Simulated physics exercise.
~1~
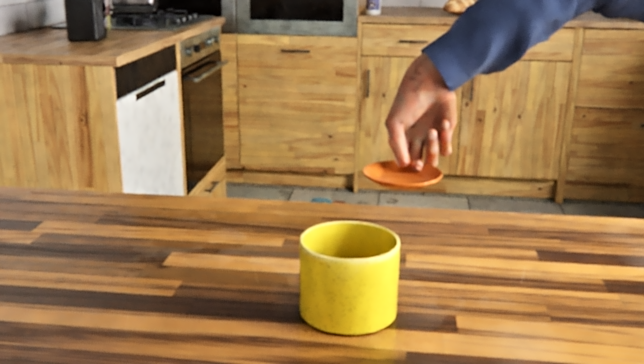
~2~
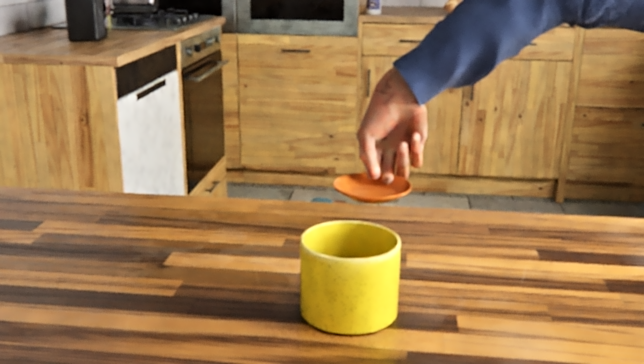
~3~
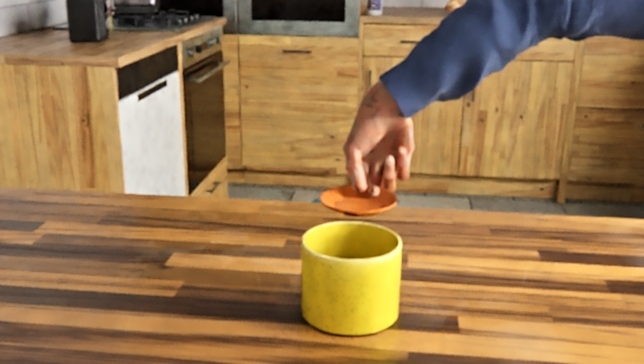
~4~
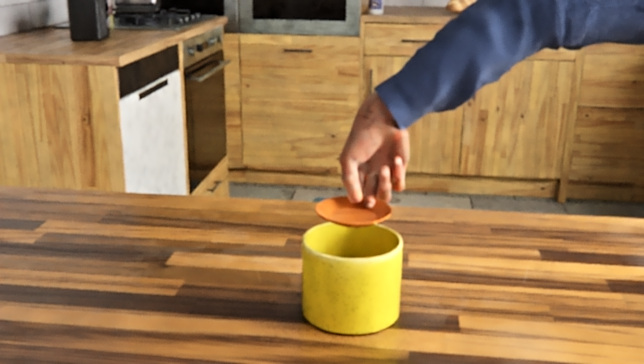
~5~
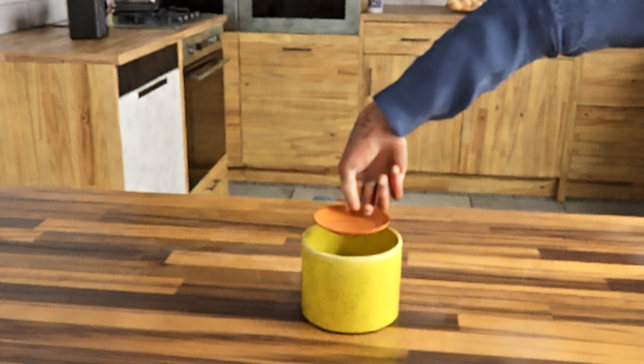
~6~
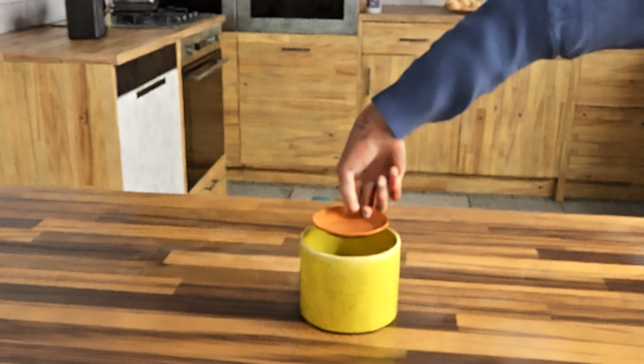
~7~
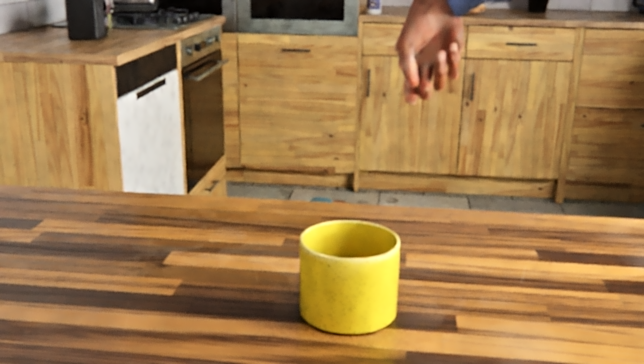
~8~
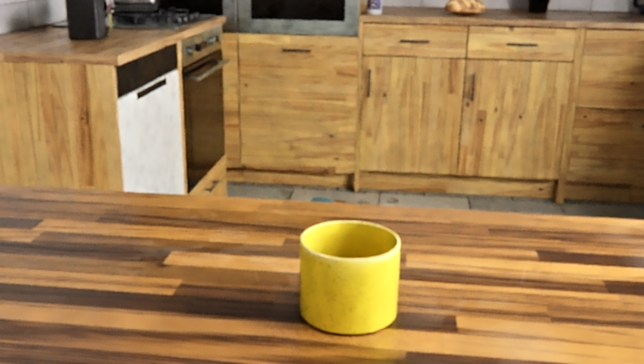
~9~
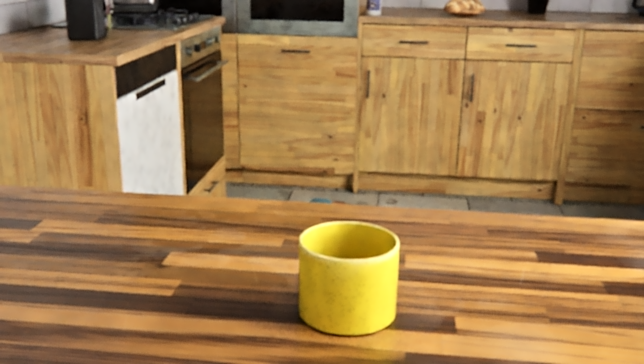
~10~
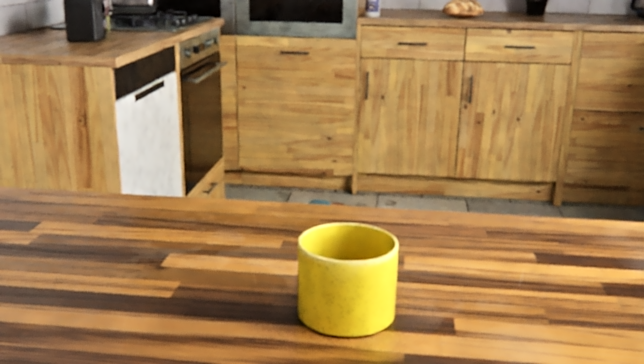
An orange disc is lowered by a hand into a yellow pot and drops inside.
